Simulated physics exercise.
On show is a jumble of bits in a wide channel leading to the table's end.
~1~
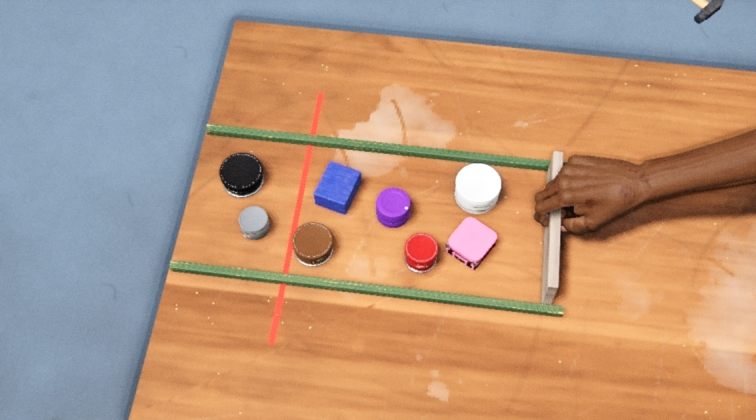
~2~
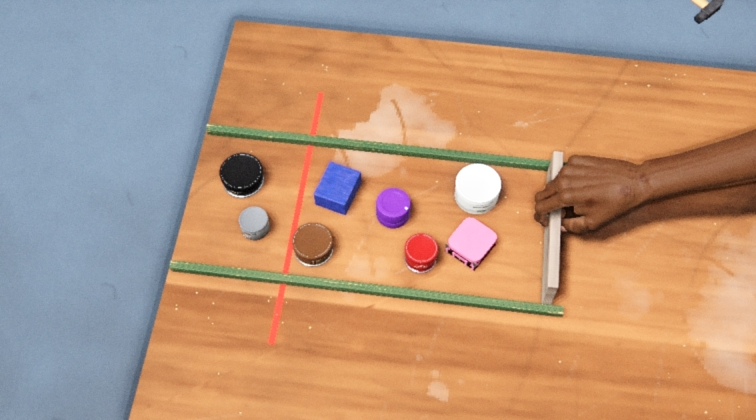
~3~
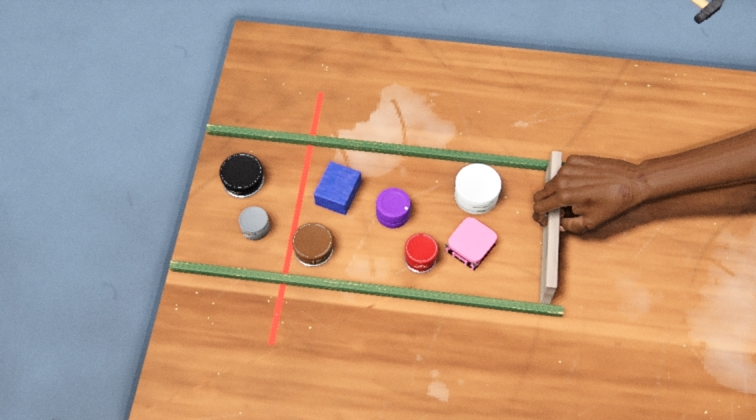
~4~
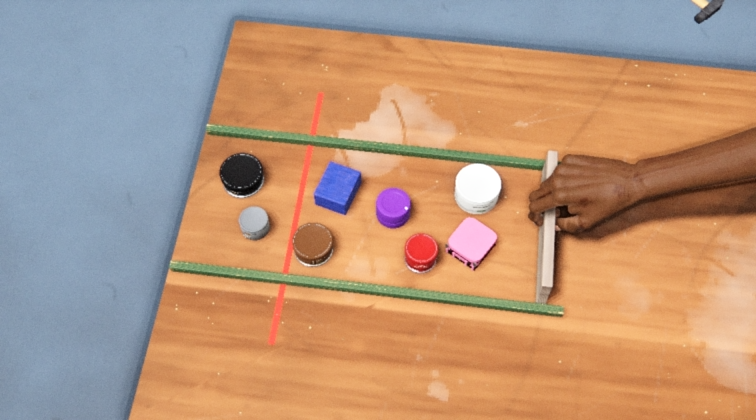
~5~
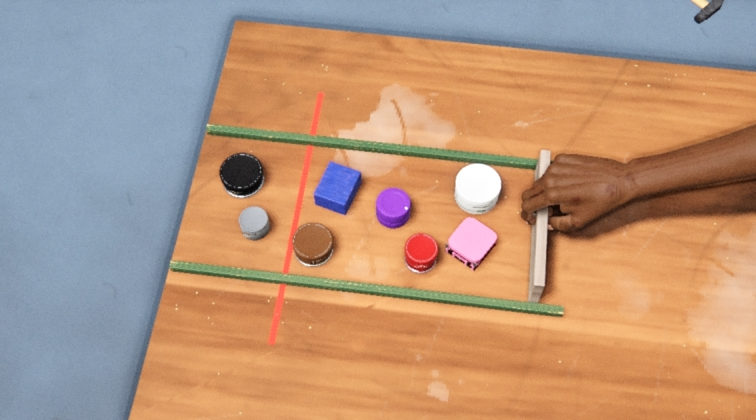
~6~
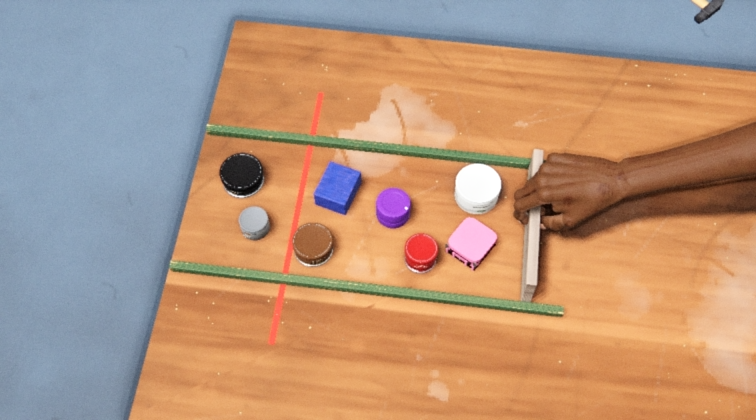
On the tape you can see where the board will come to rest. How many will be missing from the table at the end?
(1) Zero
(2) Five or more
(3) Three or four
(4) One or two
The answer is 1.
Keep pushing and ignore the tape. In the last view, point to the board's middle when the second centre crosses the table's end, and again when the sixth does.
Near (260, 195) first, near (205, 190) second.
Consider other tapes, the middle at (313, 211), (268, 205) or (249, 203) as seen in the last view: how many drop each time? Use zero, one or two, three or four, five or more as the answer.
Results per position - not one / just one or two / one or two.
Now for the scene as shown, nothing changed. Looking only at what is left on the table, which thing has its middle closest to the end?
That would be the black pot, the foremost.
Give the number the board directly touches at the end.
The number is 4.
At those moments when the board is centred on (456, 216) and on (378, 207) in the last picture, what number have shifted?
3, then 5.
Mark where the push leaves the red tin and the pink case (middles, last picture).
Roughly (271, 255), and the other roughly (276, 225).
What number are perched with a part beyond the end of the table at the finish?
I count 1 overhanging.
Soon after, none off yet; black pot at rest near (242, 176); grey tub at rest near (255, 224); brown tin at rest near (313, 245).
In the end, the number that fall off is zero.
